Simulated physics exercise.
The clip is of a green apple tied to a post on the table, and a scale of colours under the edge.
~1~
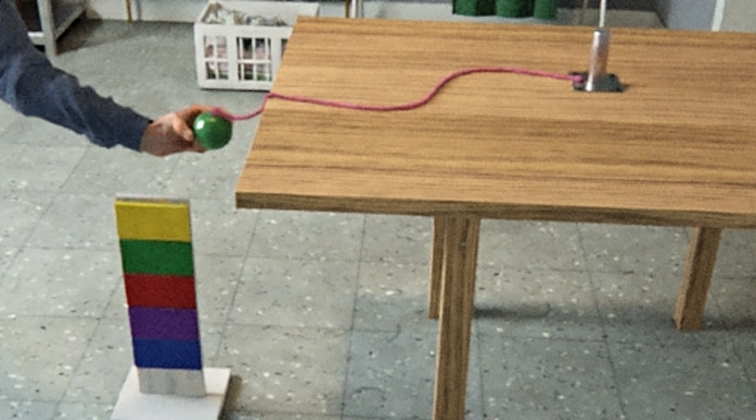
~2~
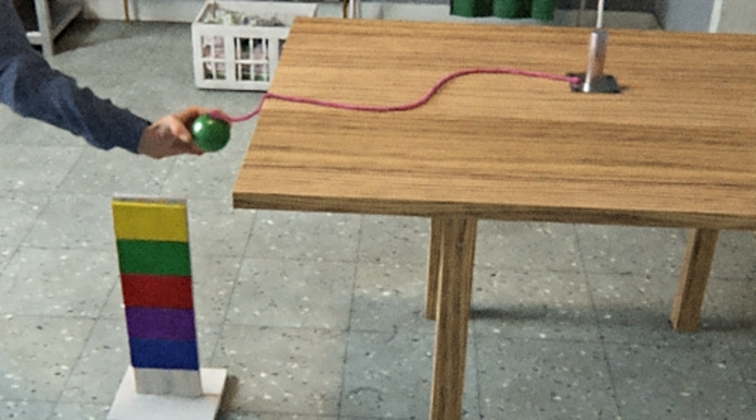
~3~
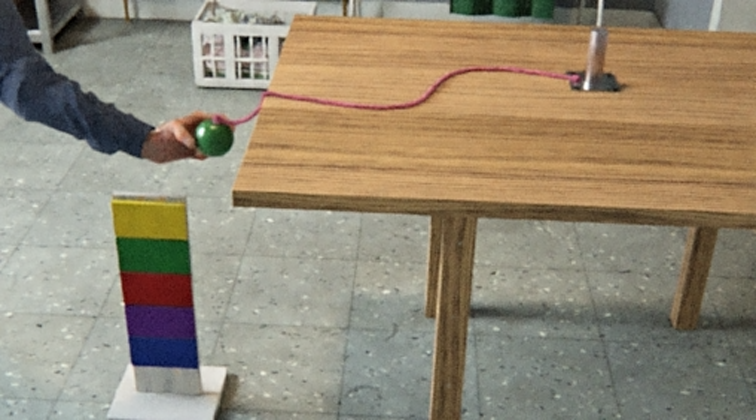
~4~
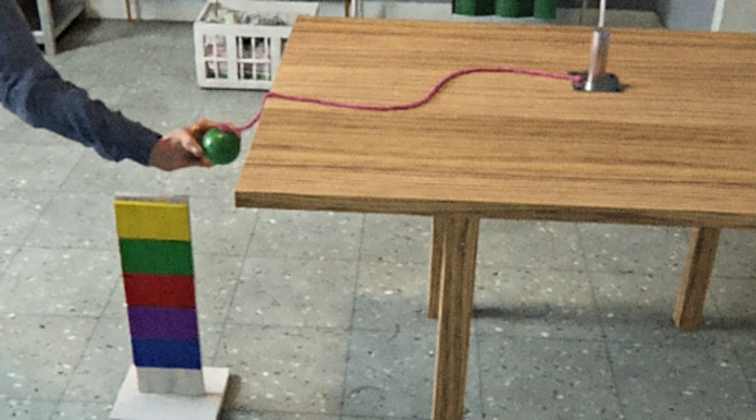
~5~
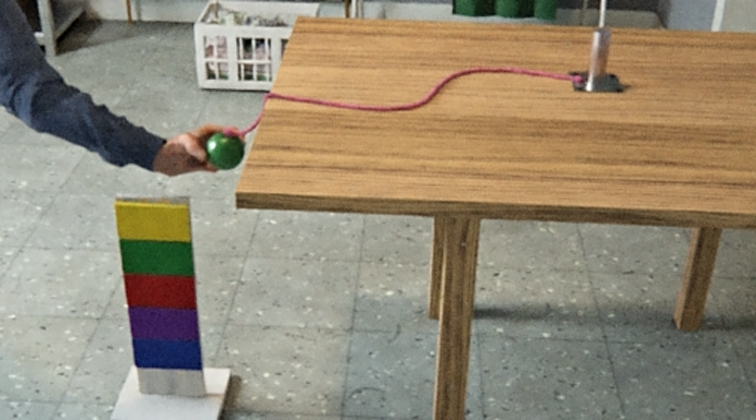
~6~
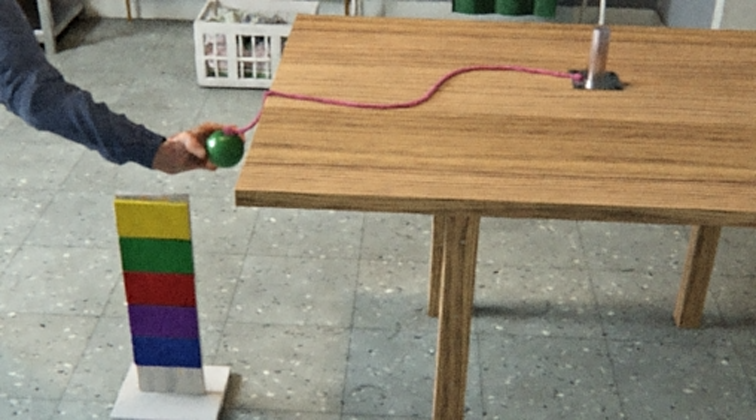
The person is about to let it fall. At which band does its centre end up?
The cord holds its middle at yellow.
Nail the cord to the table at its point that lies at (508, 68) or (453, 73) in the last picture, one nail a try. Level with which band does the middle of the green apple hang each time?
In that order: Yellow; yellow.
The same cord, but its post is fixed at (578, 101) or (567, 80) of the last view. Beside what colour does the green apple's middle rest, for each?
One after the other, green; green.
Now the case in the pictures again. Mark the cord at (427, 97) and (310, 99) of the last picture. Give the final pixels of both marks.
Near (375, 81) and (272, 105).
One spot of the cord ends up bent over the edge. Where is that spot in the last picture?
Near (331, 102).
Soon after, apple near (290, 227); level with yellow.
After that, apple near (263, 213); level with yellow.
In the end, apple near (275, 218); level with yellow. At yellow.
